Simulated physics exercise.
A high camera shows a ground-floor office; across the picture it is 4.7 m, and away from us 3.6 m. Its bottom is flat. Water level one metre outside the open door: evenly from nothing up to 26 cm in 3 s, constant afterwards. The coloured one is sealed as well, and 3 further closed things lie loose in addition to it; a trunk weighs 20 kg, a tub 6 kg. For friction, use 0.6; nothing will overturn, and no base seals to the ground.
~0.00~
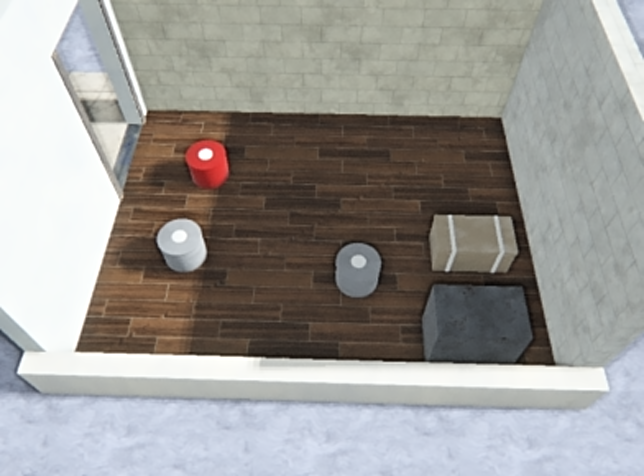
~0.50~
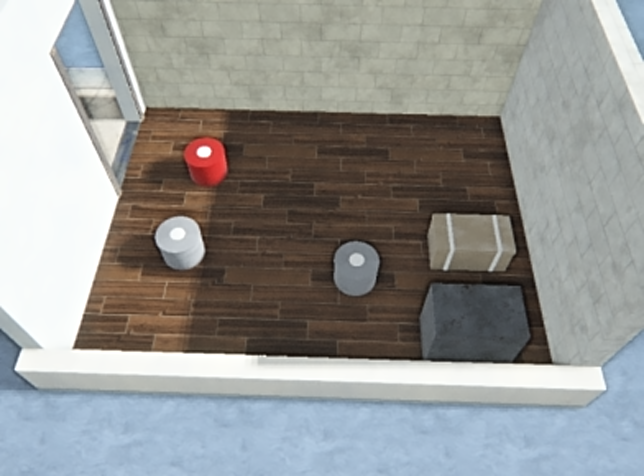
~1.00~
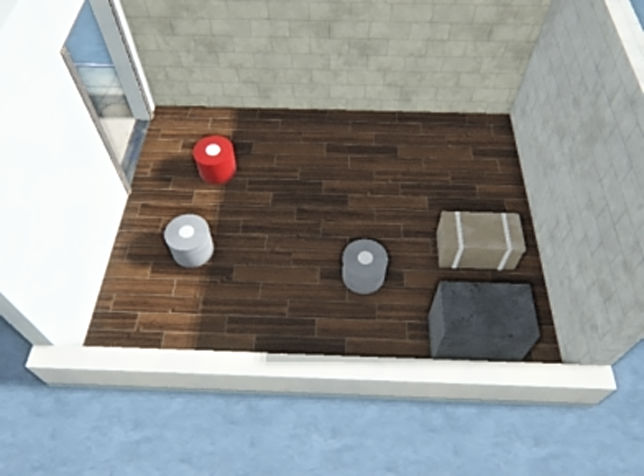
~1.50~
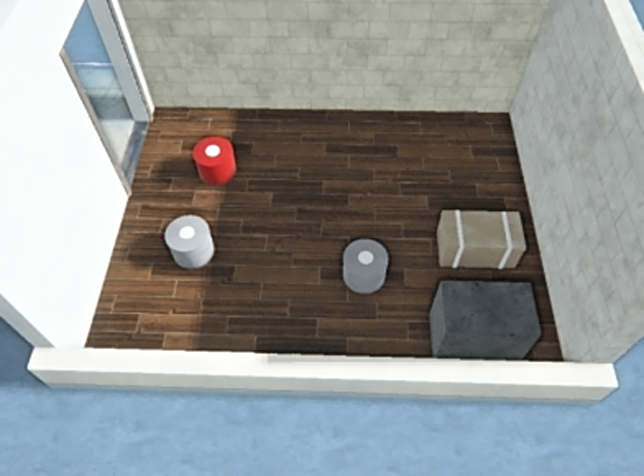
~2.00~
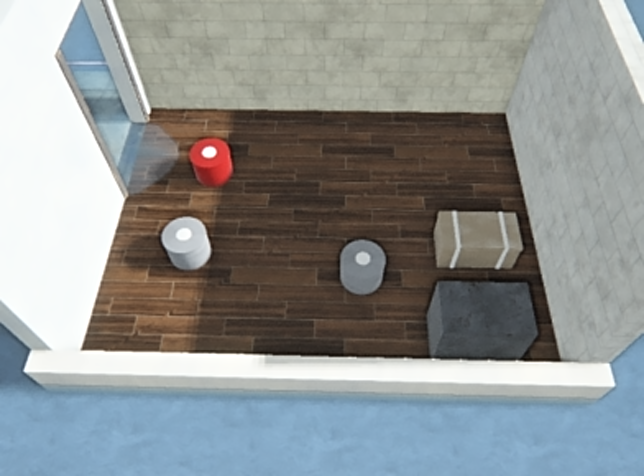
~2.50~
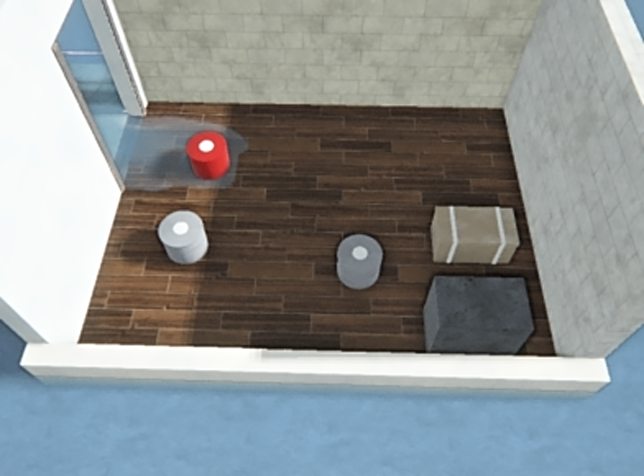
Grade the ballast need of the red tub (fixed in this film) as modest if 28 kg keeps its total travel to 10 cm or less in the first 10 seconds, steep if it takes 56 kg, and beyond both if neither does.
Steep.
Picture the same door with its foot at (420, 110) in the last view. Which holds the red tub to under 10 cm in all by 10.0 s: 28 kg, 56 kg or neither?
Result: Lighter option suffices.
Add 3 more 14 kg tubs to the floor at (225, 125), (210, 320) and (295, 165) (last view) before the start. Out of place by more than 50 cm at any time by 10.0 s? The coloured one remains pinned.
Listed in turn, they go over the bar, beneath the bar, beneath the bar.
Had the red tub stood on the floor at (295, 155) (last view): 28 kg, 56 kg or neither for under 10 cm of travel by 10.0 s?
Outcome - success with both.
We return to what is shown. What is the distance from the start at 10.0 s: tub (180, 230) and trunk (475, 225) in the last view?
Respectively 200 and 100 cm.
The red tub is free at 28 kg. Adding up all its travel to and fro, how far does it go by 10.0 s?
Close to 20 centimetres all told.
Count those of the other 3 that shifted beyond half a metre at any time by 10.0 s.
Counting them up, I find 3.
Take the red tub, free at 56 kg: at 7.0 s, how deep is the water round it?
Something like 9 centimetres.
After 3.5 s the red tub would be 2 cm from its start with 28 kg and 0 cm from its start with 56 kg; 9 cm of water round it then.
After 4.5 s the red tub would be 23 cm from its start with 28 kg and 0 cm from its start with 56 kg; 8 cm of water round it then.
After 7.0 s the red tub would be 23 cm from its start with 28 kg and 0 cm from its start with 56 kg; 9 cm of water round it then.
After 10.0 s the red tub would be 23 cm from its start with 28 kg and 0 cm from its start with 56 kg; 9 cm of water round it then.
